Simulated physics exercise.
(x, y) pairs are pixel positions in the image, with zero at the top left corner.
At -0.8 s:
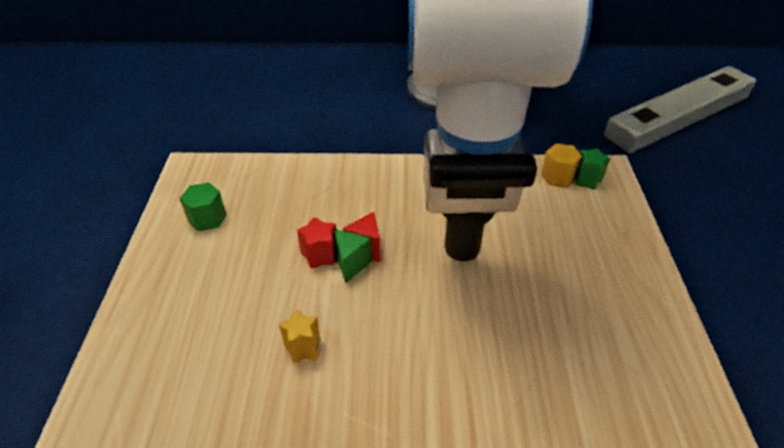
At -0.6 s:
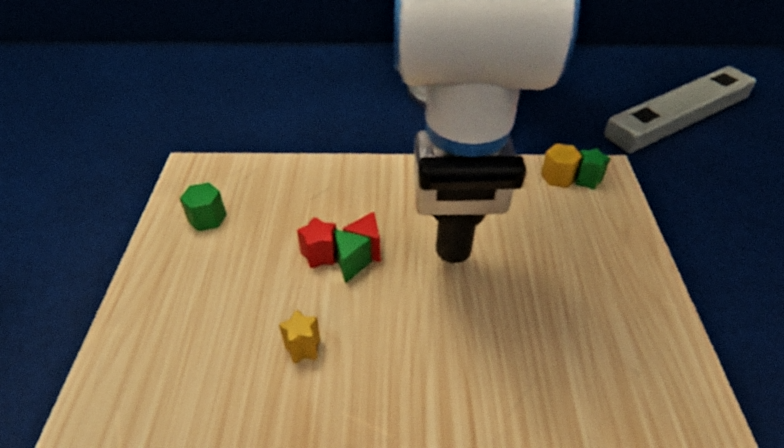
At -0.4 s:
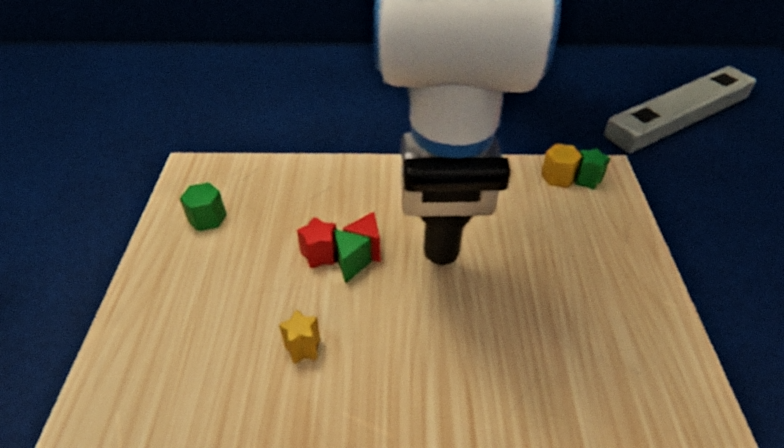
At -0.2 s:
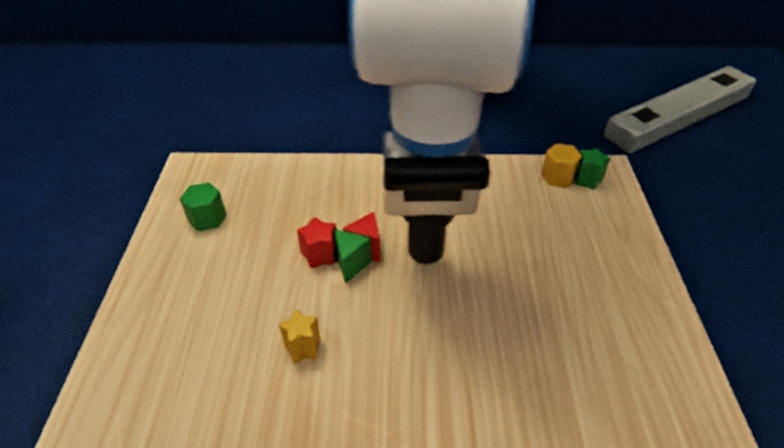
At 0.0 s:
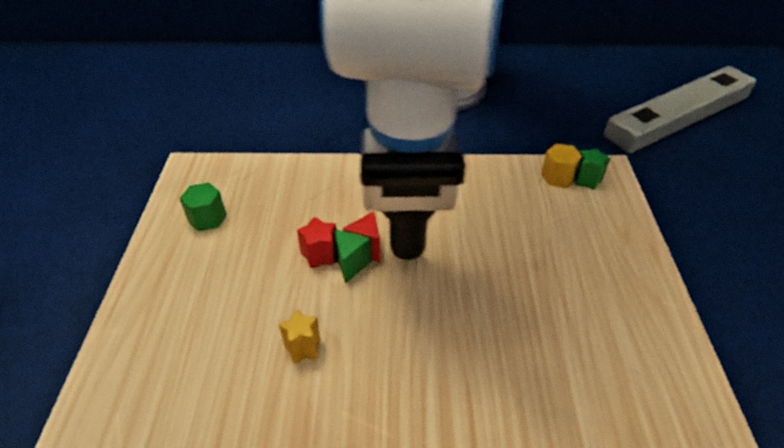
We see a robotic arm holding a dark stick over a wooden board with small red, green and yellow blocks. The arm moves steadily left, bringing the stick close to the red and green triangular pieces, while the blocks stay still.
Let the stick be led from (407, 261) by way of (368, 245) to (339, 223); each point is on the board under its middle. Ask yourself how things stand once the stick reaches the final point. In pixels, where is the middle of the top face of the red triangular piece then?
It should be at (308, 198) by then.
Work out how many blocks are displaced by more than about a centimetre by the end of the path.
Blocks moved: One.
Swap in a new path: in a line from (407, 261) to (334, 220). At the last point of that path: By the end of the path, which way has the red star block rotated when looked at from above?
Rotation: Counter-clockwise.
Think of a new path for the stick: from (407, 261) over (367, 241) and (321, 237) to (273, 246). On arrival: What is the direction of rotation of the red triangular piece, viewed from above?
Watching from overhead, you'd notice the red triangular piece rotating clockwise.
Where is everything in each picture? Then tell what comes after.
Lower end of the stick (462, 249), tops of blocks, red star block (317, 230), green triangular piece (349, 241), red triangular piece (365, 225), in the first frame.
Stick (454, 251), blocks as before, in the second frame.
Stick (442, 252), blocks as before, in the third frame.
Stick (426, 252), blocks as before, in the fourth frame.
Stick (408, 248), red star block (317, 230), green triangular piece (349, 241), red triangular piece (365, 225), in the fifth frame.
The first path, step by step. One third of the way, stick (380, 237); red star block (314, 229), turned 15° anticlockwise; red triangular piece (351, 219), turned 20° clockwise.
Two thirds of the way, stick (357, 224); red star block (312, 229), turned 25° anticlockwise; red triangular piece (328, 207), turned 20° clockwise.
At the end, stick (338, 209); red star block (312, 229), turned 25° anticlockwise; green triangular piece not moved; red triangular piece (308, 198).
